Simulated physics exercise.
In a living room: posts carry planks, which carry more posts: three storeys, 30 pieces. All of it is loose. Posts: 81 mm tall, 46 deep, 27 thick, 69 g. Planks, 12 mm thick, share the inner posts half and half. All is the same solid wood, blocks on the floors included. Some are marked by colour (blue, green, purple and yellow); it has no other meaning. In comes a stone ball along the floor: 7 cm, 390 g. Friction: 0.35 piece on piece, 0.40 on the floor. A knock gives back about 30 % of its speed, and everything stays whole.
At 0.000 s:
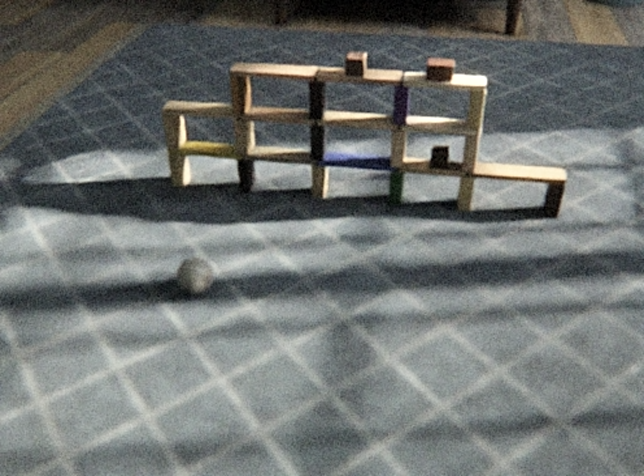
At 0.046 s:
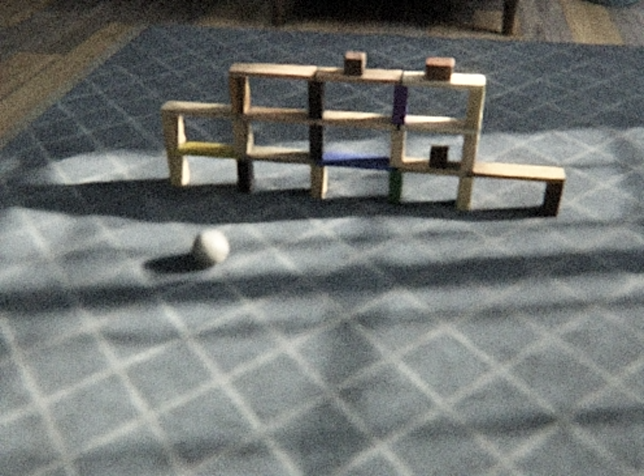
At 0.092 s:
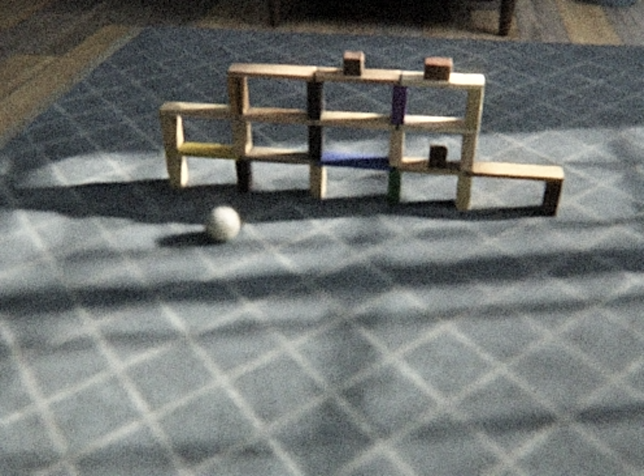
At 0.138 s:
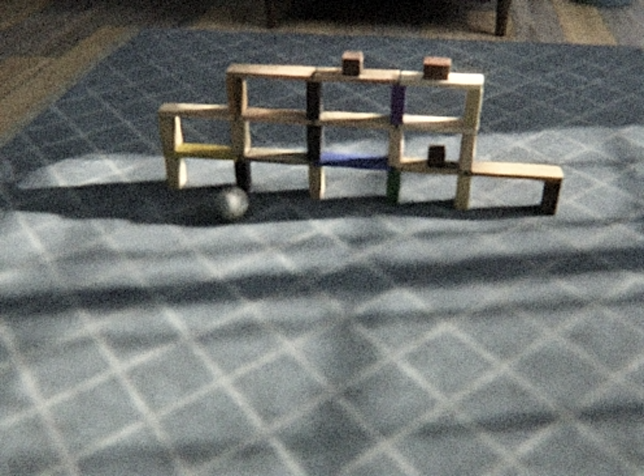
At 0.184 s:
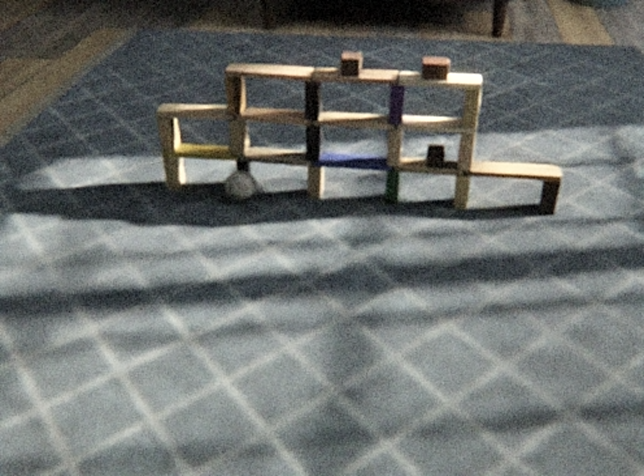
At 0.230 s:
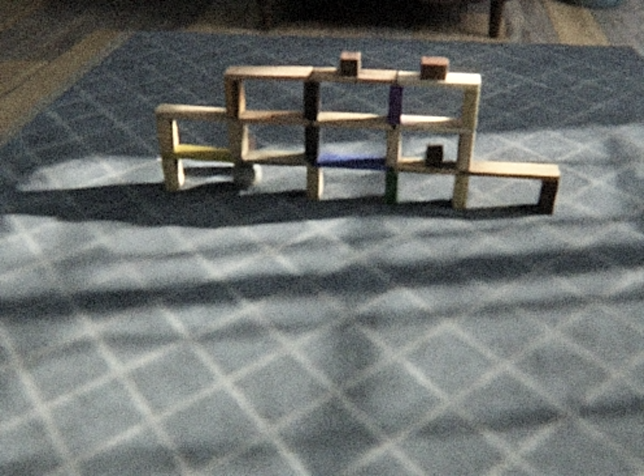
A pale ball rolling away across a sunlit patterned carpet and knocking into a dark post of a loosely stacked wooden block structure.
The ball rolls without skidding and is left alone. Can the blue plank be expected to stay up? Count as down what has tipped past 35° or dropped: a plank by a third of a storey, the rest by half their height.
That plank holds its level.
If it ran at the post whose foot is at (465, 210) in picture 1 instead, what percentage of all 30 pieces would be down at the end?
In that case 60 per cent.
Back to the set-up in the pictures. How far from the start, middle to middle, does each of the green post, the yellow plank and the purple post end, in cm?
About: Green 0, yellow 10, purple 0.
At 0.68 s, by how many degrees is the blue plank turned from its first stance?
Some 0°.
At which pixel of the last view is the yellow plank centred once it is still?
Around (170, 175).
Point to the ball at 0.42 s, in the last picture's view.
Near (270, 127).
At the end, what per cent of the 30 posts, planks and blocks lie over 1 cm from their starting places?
50 per cent.
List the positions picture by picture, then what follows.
In the first picture (each place is the centre of the face we see best; the camera moves round a little), ball (195, 275) 31 cm from contact, 1.8 m/s; blue plank (358, 159); purple post (401, 107); yellow plank (207, 148); all as stacked.
The second picture shows ball (210, 249) 23 cm from contact, 1.8 m/s; blue plank (357, 159).
The third picture shows ball (222, 225) 14 cm from contact, 1.8 m/s; blue plank (356, 159).
The fourth picture shows ball (232, 203) 58 mm from contact, 1.8 m/s; blue plank (355, 159).
The fifth picture shows ball (241, 185) after contact, 1.3 m/s; blue plank (354, 159); one has shifted.
The sixth picture shows ball (246, 173) after contact, 1.3 m/s; blue plank (352, 159); yellow plank (201, 151) moved 5 mm; purple post (395, 106); 5 have shifted.
By 0.42 s, ball still moving; 8 of the 30 pieces down; blue plank unmoved; yellow plank tilted 36°, 33 mm lower.
By 0.68 s, ball still moving; 15 of the 30 pieces down; blue plank unmoved; yellow plank tilted 17°, 56 mm lower.
When it is over (2.3 s), ball rolling away; 15 of the 30 pieces down; blue plank unmoved; yellow plank tilted 17°, 56 mm lower; purple post tilted 8°. In pixels of the last frame, middles, blue plank near (351, 161), yellow plank near (170, 175).
